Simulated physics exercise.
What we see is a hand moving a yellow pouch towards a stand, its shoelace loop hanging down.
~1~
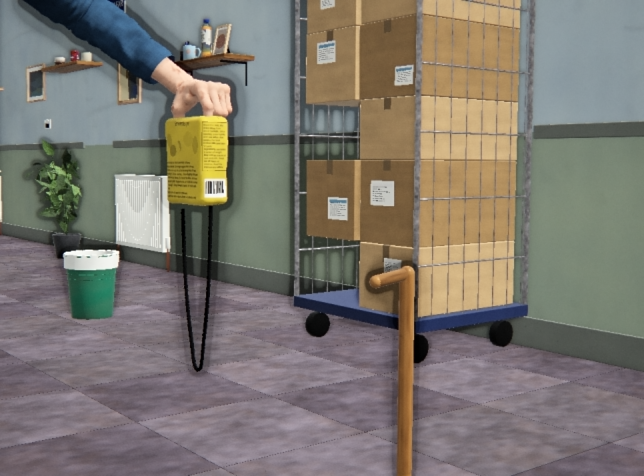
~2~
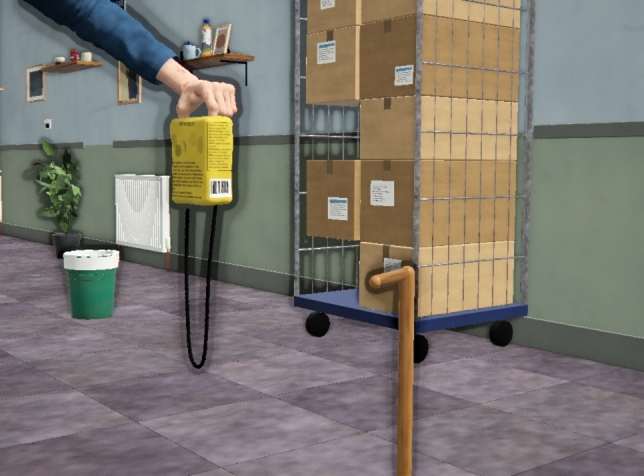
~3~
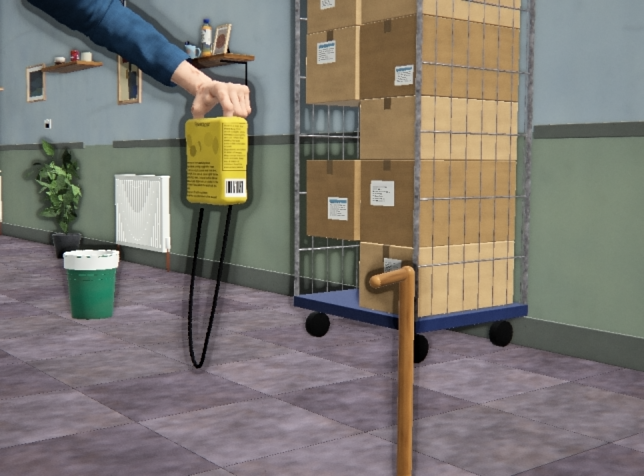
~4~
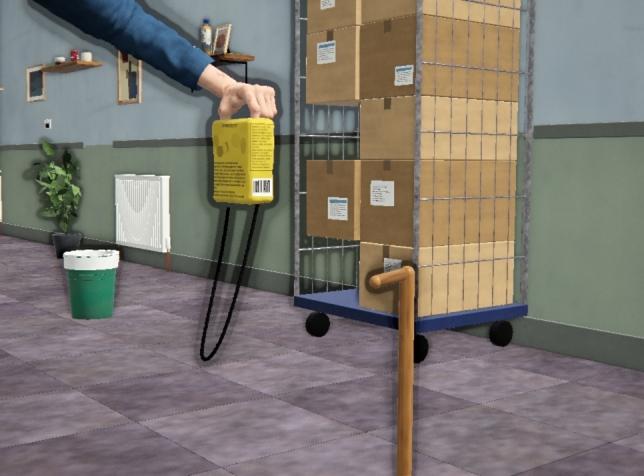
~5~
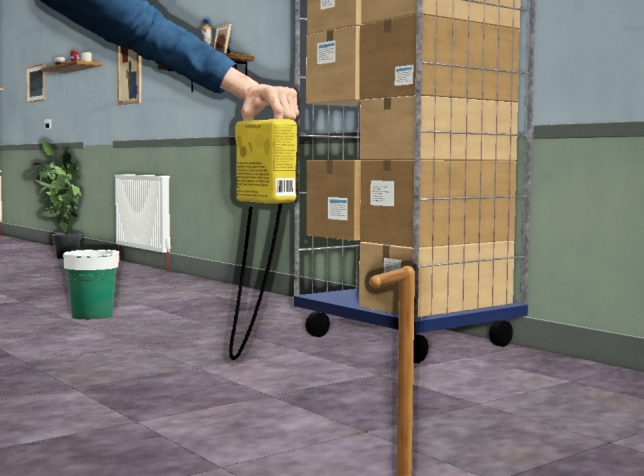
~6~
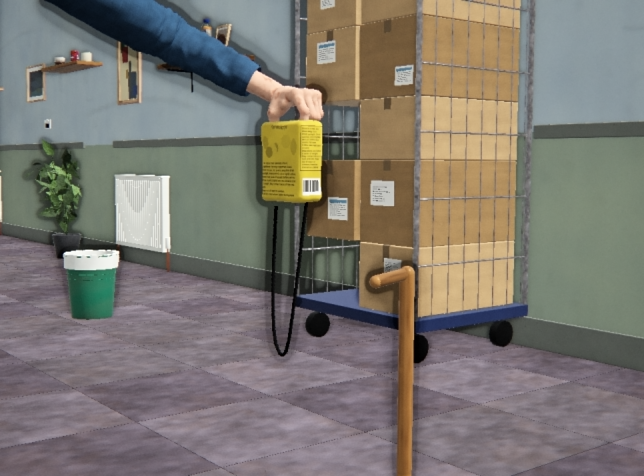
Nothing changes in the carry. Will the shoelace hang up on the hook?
Outcome: The yellow pouch is jerked back by its loop.
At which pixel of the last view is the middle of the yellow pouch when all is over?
It ends at (479, 163).
Then, 0.36 s later than the last view, pouch nearing the post near (352, 162).
Then, 0.88 s later than the last view, pouch over the post near (430, 163).
Finally, pouch past the post near (479, 163); loop tight round the post, hand stopped. The yellow pouch snags on the hook.
